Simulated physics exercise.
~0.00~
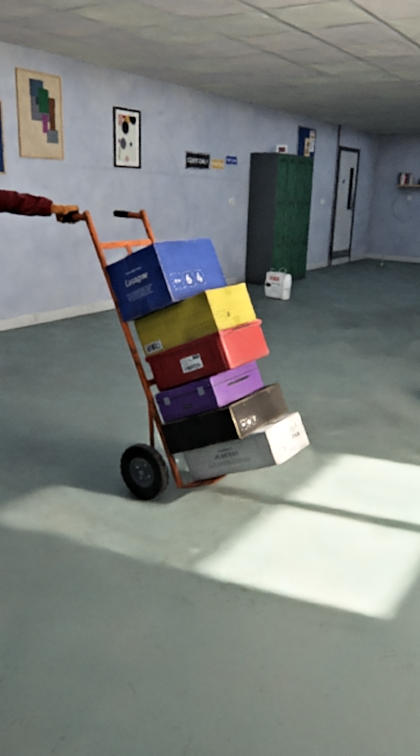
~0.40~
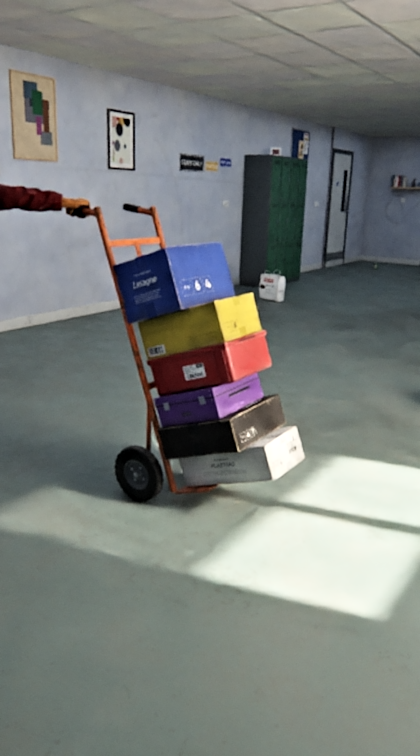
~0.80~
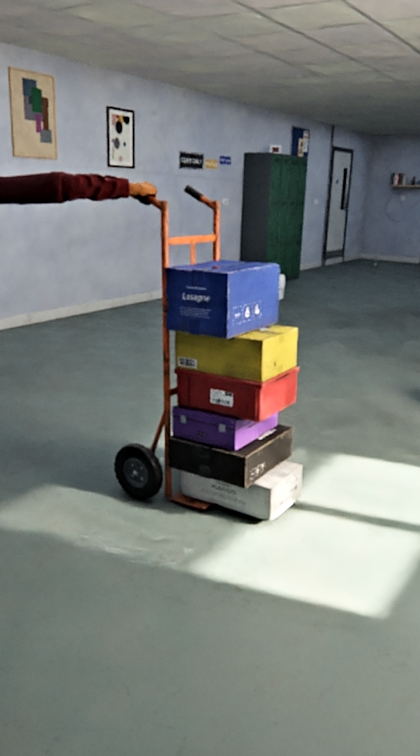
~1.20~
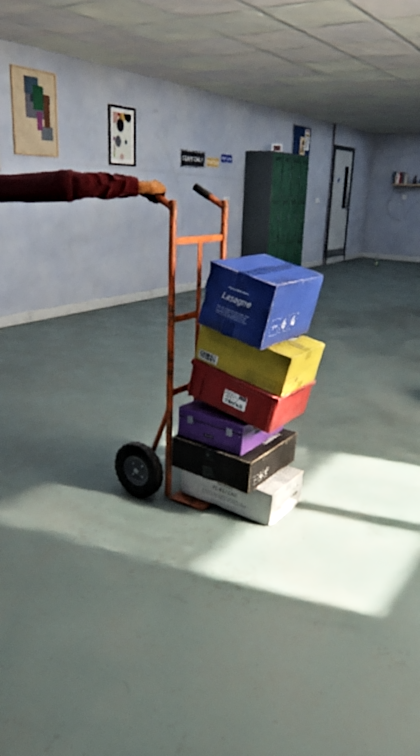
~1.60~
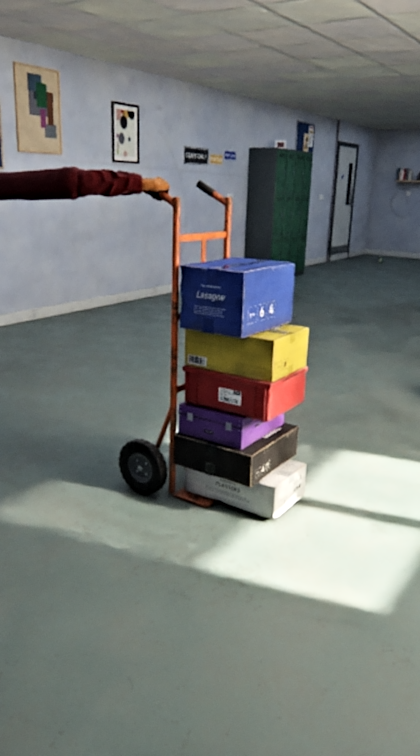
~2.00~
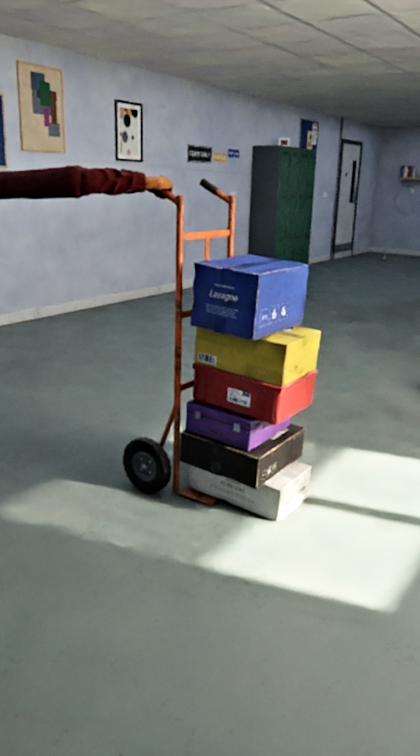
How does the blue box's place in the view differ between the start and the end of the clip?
At the start the blue box is farther left, tilted back with the leaning truck. At the end it is farther right and slightly lower, sitting on top of the stack on the upright truck.
